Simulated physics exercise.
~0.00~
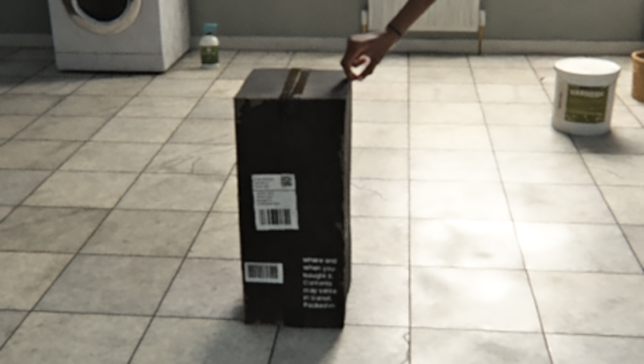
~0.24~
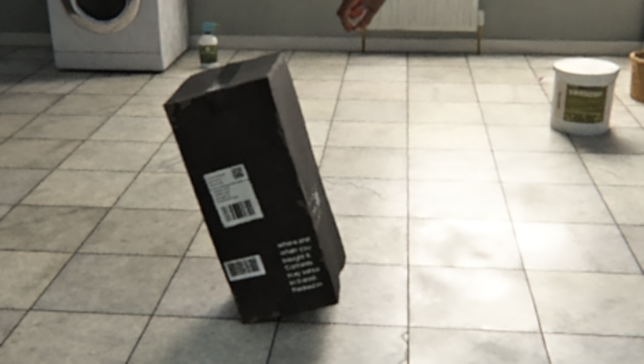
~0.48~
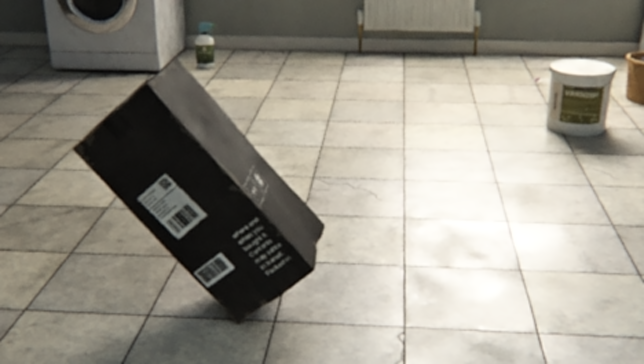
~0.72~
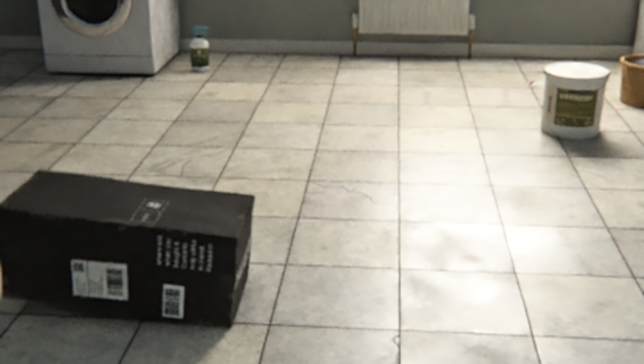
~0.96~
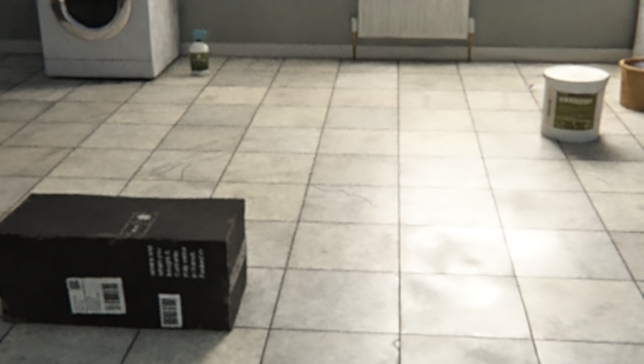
In the video, a hand at the top of a tall black parcel standing on a tiled floor lets go and draws back. The parcel tilts to the left, leans further, and falls over, ending on its side on the floor.
